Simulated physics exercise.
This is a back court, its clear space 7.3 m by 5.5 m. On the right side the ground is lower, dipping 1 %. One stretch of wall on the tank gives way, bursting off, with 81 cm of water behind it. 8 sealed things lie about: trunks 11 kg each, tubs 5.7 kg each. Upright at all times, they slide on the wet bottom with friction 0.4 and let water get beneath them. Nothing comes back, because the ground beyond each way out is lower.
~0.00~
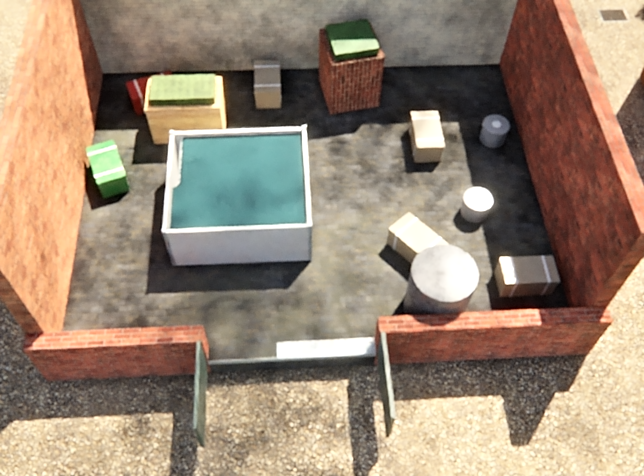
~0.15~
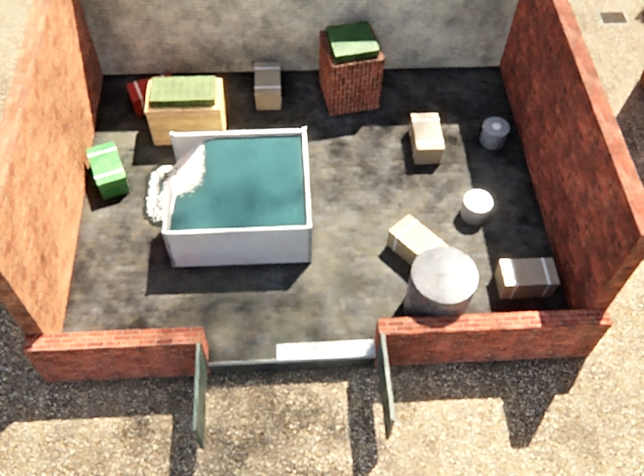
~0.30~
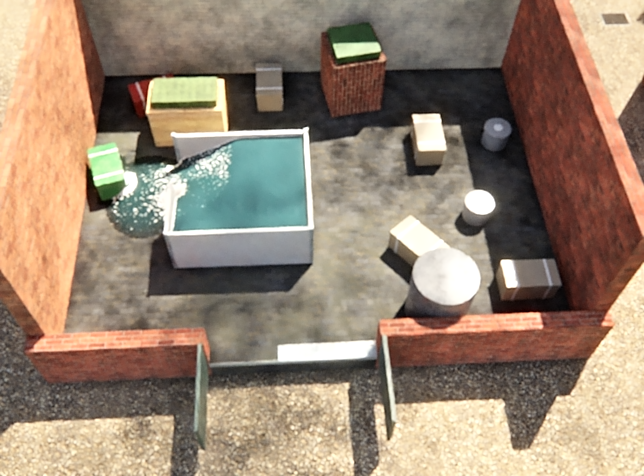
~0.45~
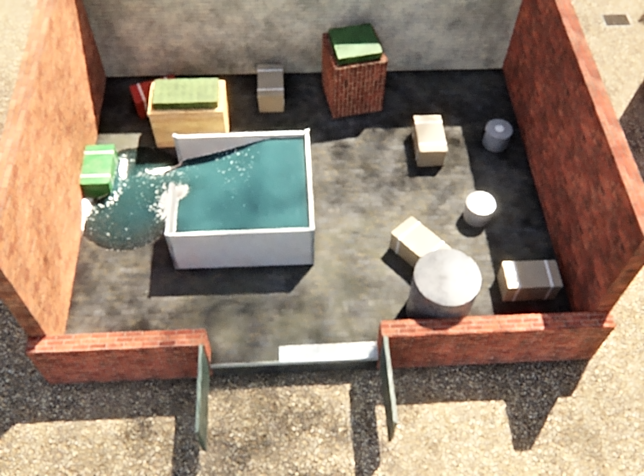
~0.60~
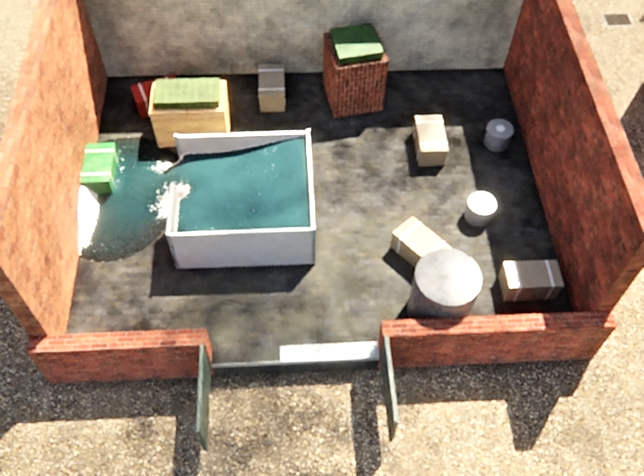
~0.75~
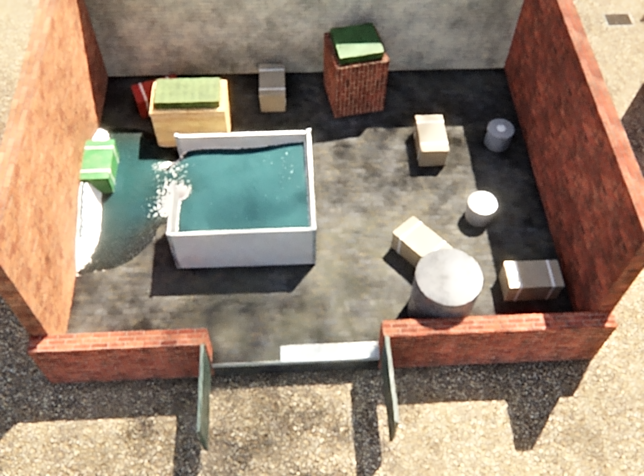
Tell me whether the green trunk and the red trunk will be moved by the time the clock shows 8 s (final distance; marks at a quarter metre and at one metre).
At the end, the green trunk should get washed clear away, the red trunk should get washed clear away.
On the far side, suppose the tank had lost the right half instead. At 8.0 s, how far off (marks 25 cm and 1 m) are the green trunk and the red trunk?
The green trunk is swept away, the red trunk is swept away.
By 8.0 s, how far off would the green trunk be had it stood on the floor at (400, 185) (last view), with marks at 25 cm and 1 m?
I'd say it lands far off.
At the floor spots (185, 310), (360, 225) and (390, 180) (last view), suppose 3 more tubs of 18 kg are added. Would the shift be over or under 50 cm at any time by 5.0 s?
Listed order gives above the limit, within the limit, within the limit.
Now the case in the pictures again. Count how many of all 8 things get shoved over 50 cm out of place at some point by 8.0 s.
Result: 5.
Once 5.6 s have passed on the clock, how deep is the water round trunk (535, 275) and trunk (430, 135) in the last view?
Some 1 cm at the first, some 2 cm at the second.
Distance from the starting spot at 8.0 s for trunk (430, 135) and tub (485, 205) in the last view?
In that order: 0 cm, 140 cm.
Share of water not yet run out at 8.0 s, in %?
Roughly 94 percent.
After 1.6 s the green trunk is near (96, 134), 0.4 m from its start, afloat; the red trunk is near (163, 86), 0.1 m from its start, aground; 0 of 8 are out; 1 afloat.
After 3.6 s the green trunk is near (165, 70), 2.1 m from its start, afloat; the red trunk is near (252, 90), 1.7 m from its start, aground; 0 of 8 are out; 1 afloat.
After 5.6 s the green trunk is near (318, 83), 3.8 m from its start, afloat; the red trunk is near (389, 171), 4.3 m from its start, afloat; 0 of 8 are out; 4 afloat.
After 8.0 s the green trunk is near (448, 205), 5.4 m from its start, afloat; the red trunk is near (515, 241), 6.6 m from its start, afloat; 0 of 8 are out; 7 afloat.
